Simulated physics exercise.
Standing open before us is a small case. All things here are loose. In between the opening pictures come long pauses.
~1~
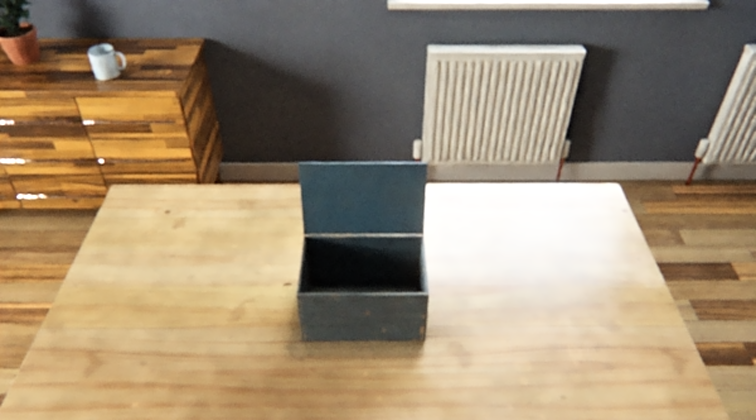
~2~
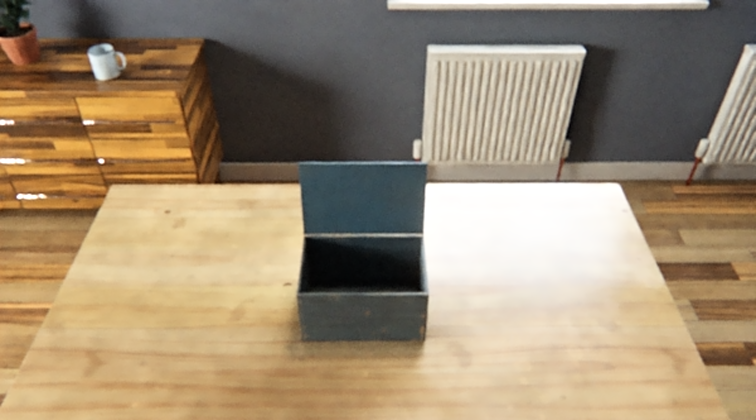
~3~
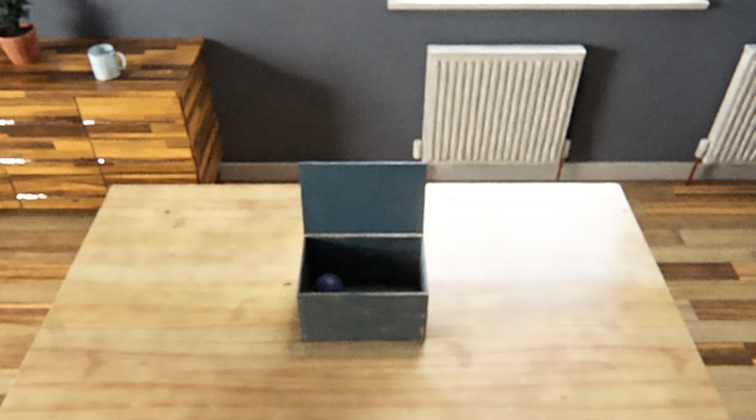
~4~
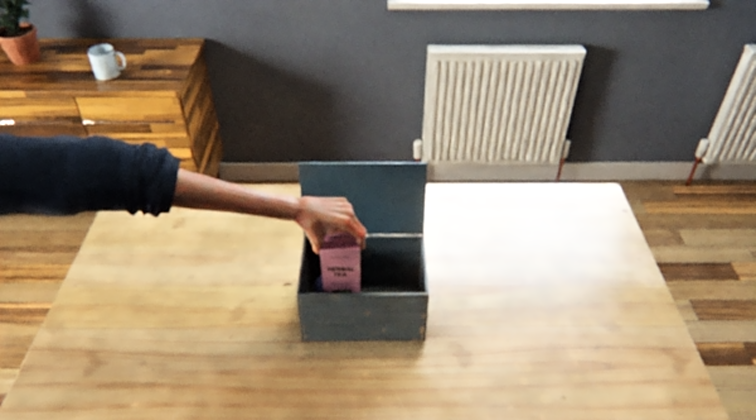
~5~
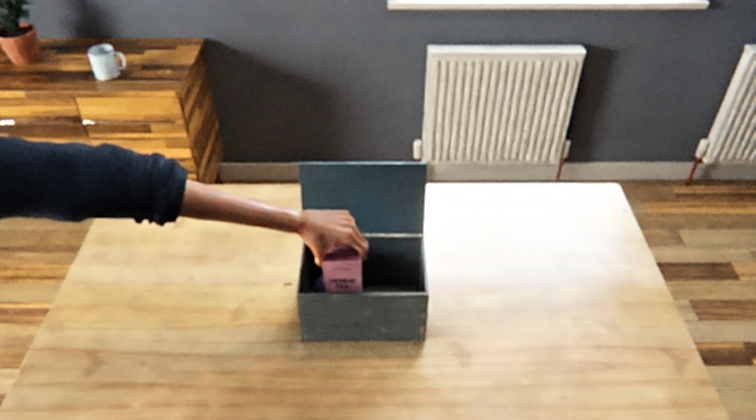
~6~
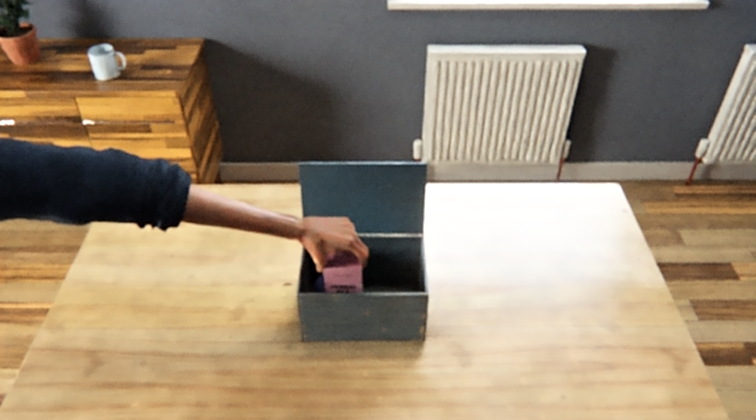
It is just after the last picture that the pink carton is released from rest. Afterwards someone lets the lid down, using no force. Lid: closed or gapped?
Gapped.
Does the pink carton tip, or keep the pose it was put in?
Observation: It keeps the set orientation.
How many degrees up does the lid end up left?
Some 30° above the rim.
Then, 1.20 s later than the last frame, lid starting down.
Then, 1.50 s later than the last frame, lid 65° above the rim.
Then, 1.80 s later than the last frame, lid 32° above the rim.
When it is over, lid 28° above the rim; both as before. End places, in pixels of the last picture, pink carton near (344, 292).
